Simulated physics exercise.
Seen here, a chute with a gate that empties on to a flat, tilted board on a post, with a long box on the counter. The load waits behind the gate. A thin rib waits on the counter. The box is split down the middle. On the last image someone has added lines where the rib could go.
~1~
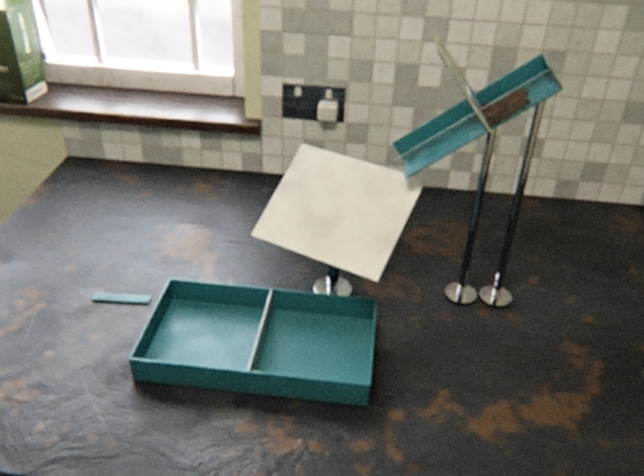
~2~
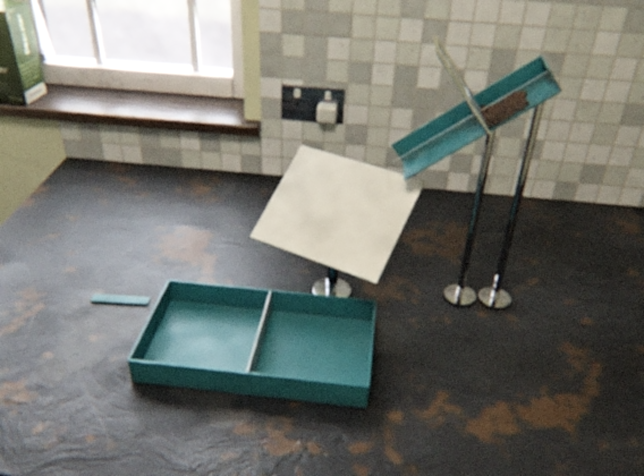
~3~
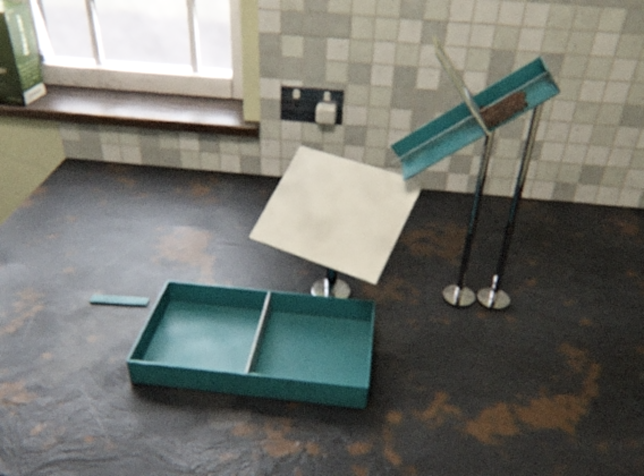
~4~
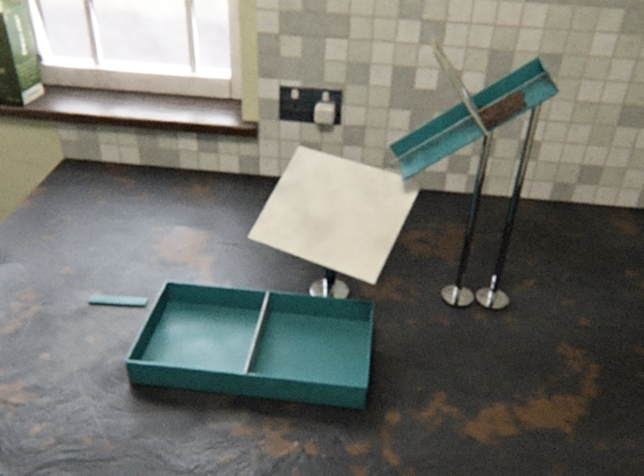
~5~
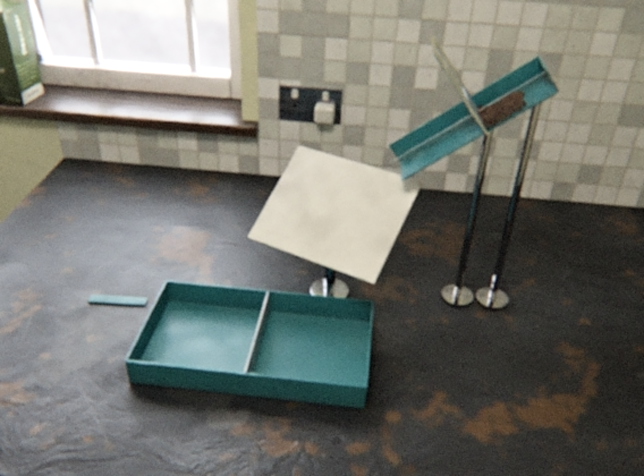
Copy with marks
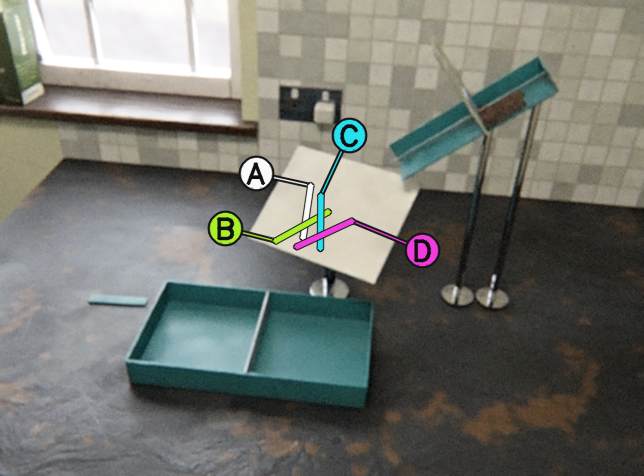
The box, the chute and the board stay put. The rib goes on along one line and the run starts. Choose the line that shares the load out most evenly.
Take B.
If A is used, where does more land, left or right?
More lands on the right.
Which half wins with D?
More lands on the left.
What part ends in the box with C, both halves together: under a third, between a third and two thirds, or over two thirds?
It is over two thirds.
On the marked copy, line A from (310, 185) to (303, 237); line B from (328, 211) to (275, 241); line C from (320, 195) to (320, 248); line D from (352, 221) to (296, 246).
For line A, of what is caught, a small part in the left half, nearly all in the right.
For line B, of what is caught, about half in the left half, about half in the right.
For line C, of what is caught, none in the left half, all in the right.
For line D, of what is caught, most in the left half, a small part in the right.
